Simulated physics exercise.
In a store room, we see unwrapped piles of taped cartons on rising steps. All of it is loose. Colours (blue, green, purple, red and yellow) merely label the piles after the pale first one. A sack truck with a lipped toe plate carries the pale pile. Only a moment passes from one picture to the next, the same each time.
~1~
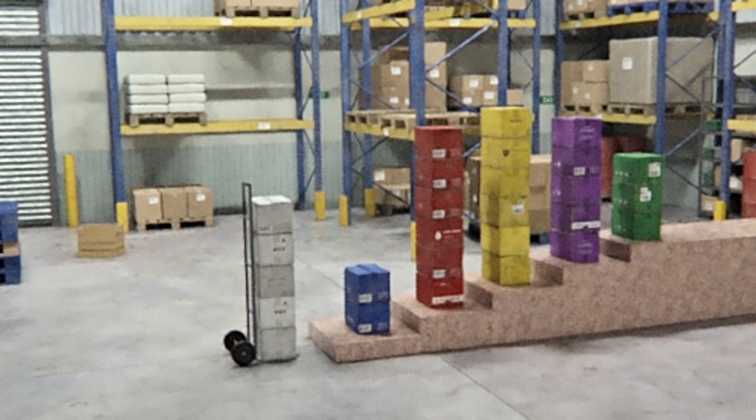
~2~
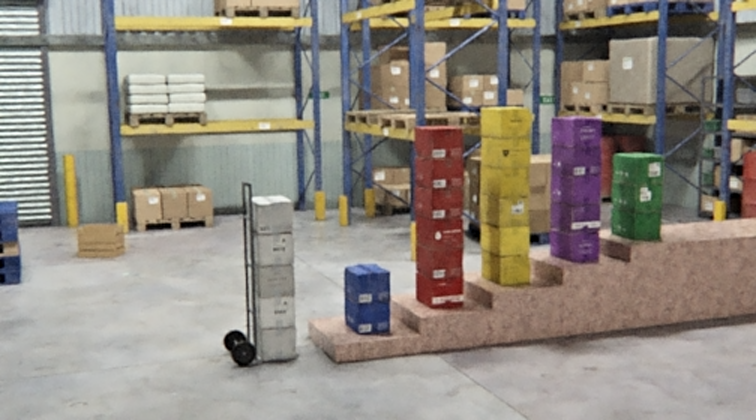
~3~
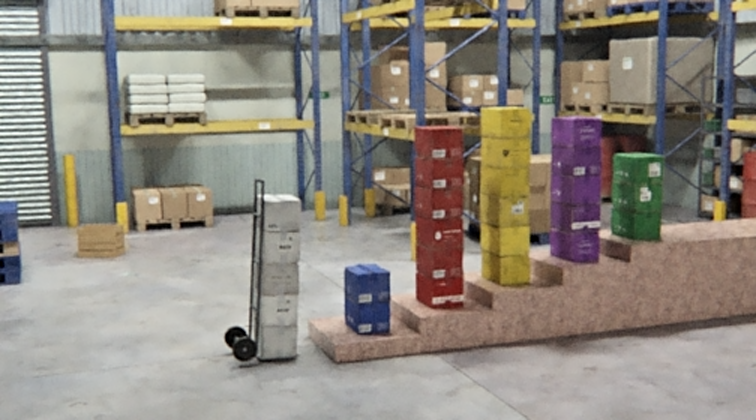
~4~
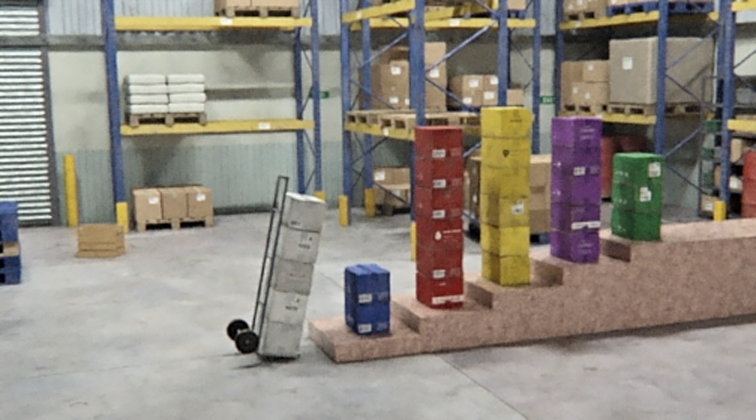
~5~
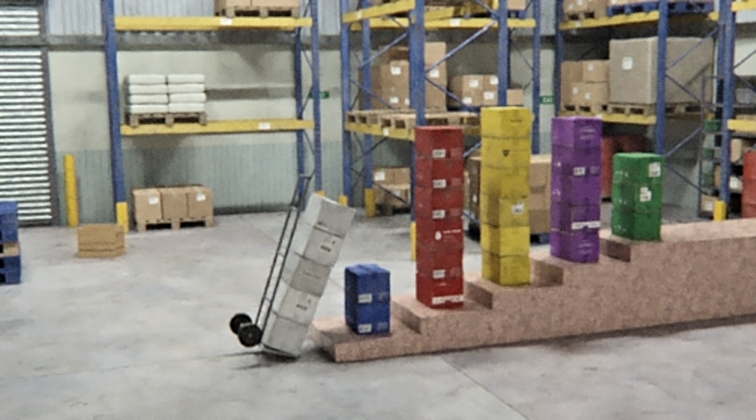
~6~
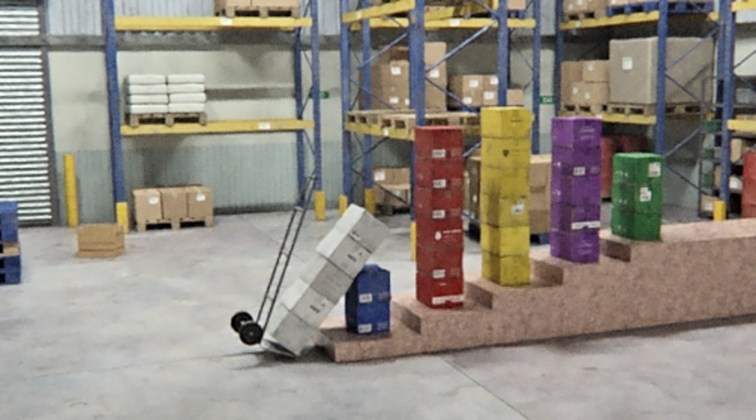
Sack truck with a pale pile of cartons tilting steadily right toward blue cartons beside red, yellow, purple and green piles on steps.
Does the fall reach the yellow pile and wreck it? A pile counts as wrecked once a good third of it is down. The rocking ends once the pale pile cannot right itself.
That pile keeps nearly all its pieces up.
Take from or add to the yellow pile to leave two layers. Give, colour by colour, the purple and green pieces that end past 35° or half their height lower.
By colour: Purple 0, green 0.
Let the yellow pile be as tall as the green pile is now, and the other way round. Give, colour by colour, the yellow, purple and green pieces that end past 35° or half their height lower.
Down at the end: Yellow 0, purple 0, green 0.
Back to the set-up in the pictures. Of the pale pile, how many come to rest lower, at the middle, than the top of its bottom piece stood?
1 pale pieces.
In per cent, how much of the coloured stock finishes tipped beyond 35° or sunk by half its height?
It is close to 0 per cent.
Soon after the last picture, 5 of the pale pile down; none of the 6 yellow cartons down (0 of 22 in all colours); top yellow carton unmoved; top blue carton shifted a little.
A little later, 5 of the pale pile down; none of the 6 yellow cartons down (0 of 22 in all colours); top yellow carton unmoved; top blue carton leaning a little.
At rest, 5 of the pale pile down; none of the 6 yellow cartons down (0 of 22 in all colours); top yellow carton unmoved; top blue carton leaning a little. As the last picture would show them, middles, top yellow carton near (506, 122), top blue carton near (383, 281).
